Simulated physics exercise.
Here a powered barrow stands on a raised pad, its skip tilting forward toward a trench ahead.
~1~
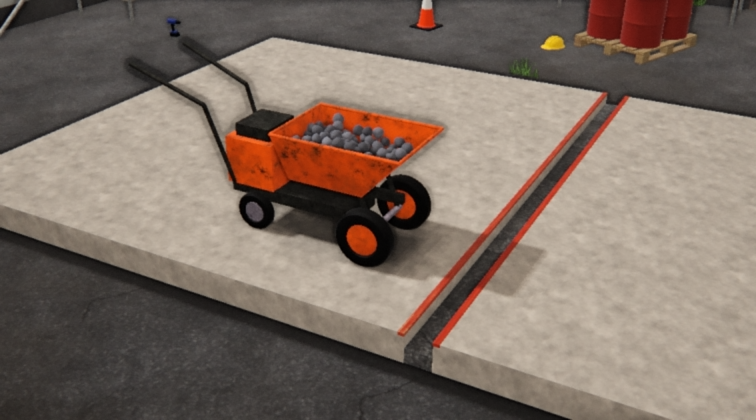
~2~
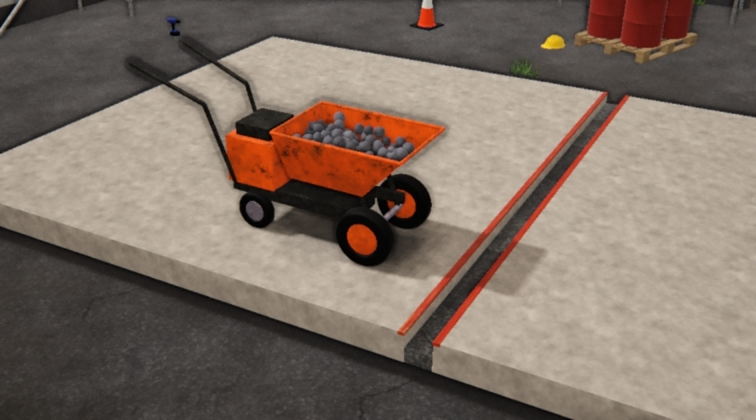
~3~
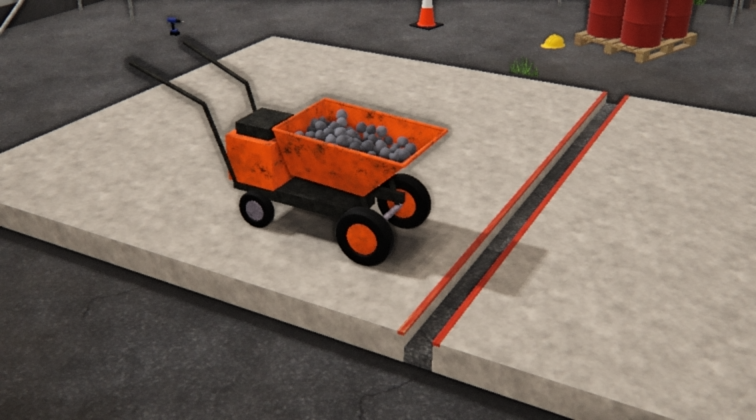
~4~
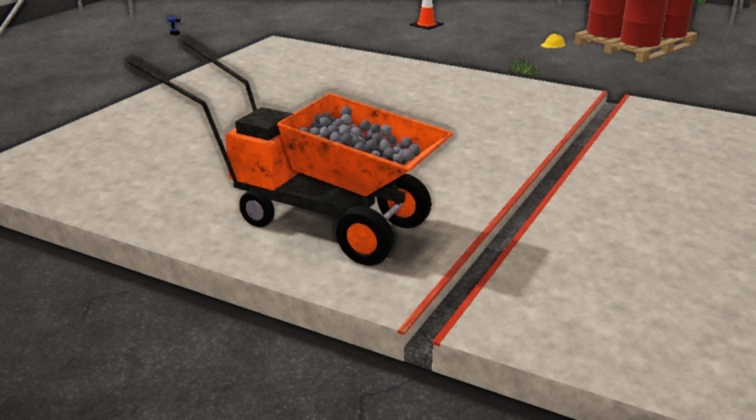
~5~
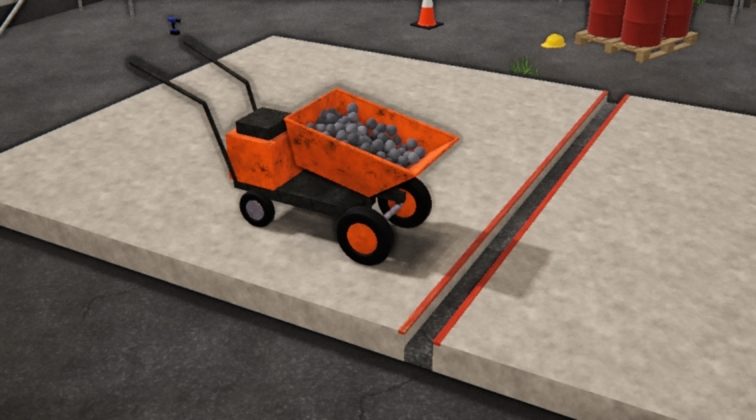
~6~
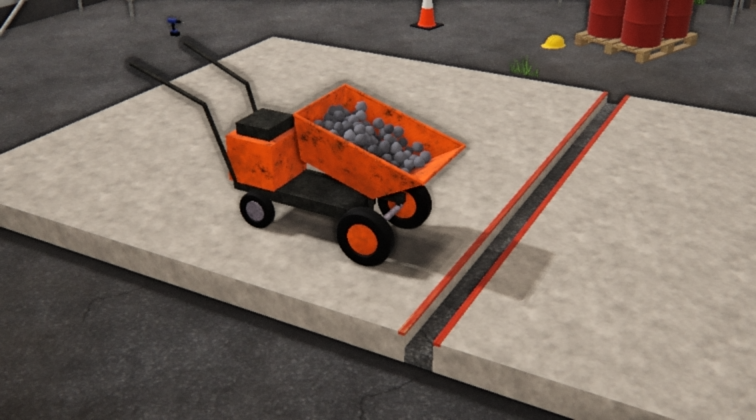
A powered barrow with an orange skip full of grey cobbles stands left of centre on a pale raised pad in a yard, seen from above and to one side by a still camera. A narrow dark trench edged in red crosses the pad to its right, with red barrels, a yellow helmet and a cone behind. The skip, level at first, slowly tilts forward to the right while the wheels stay put.
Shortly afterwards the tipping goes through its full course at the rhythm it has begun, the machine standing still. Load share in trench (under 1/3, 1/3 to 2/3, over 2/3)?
It will put below a third into the trench.
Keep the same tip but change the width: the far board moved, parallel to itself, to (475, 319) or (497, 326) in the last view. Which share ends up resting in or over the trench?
Near 50 % and 80 %.
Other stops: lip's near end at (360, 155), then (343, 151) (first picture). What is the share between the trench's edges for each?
Close to 30 in a hundred, and close to 20 in a hundred.
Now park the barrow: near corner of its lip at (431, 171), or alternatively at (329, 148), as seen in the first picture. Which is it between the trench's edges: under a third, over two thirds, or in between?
Less than a third; below one third.
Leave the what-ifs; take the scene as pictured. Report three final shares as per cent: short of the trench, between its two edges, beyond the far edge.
Split - short: 0 percent, between: 20 percent, beyond: 45 percent.
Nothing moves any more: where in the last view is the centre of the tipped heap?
(501, 276).
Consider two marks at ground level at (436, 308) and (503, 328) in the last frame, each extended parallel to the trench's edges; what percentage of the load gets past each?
Around 70 in a hundred for the first, 10 in a hundred for the second.
Just after the last frame, skip tipped steeply; every one in the skip.
A moment on, skip tipped right over; the larger part in the skip; about a tenth in or heaped over the trench; about a tenth beyond it.
Further on, skip tipped right over; roughly a third in the skip; roughly a quarter in or heaped over the trench; roughly half beyond it.
When it is over, skip tipped right over; roughly a third in the skip; roughly a quarter in or heaped over the trench; roughly half beyond it.
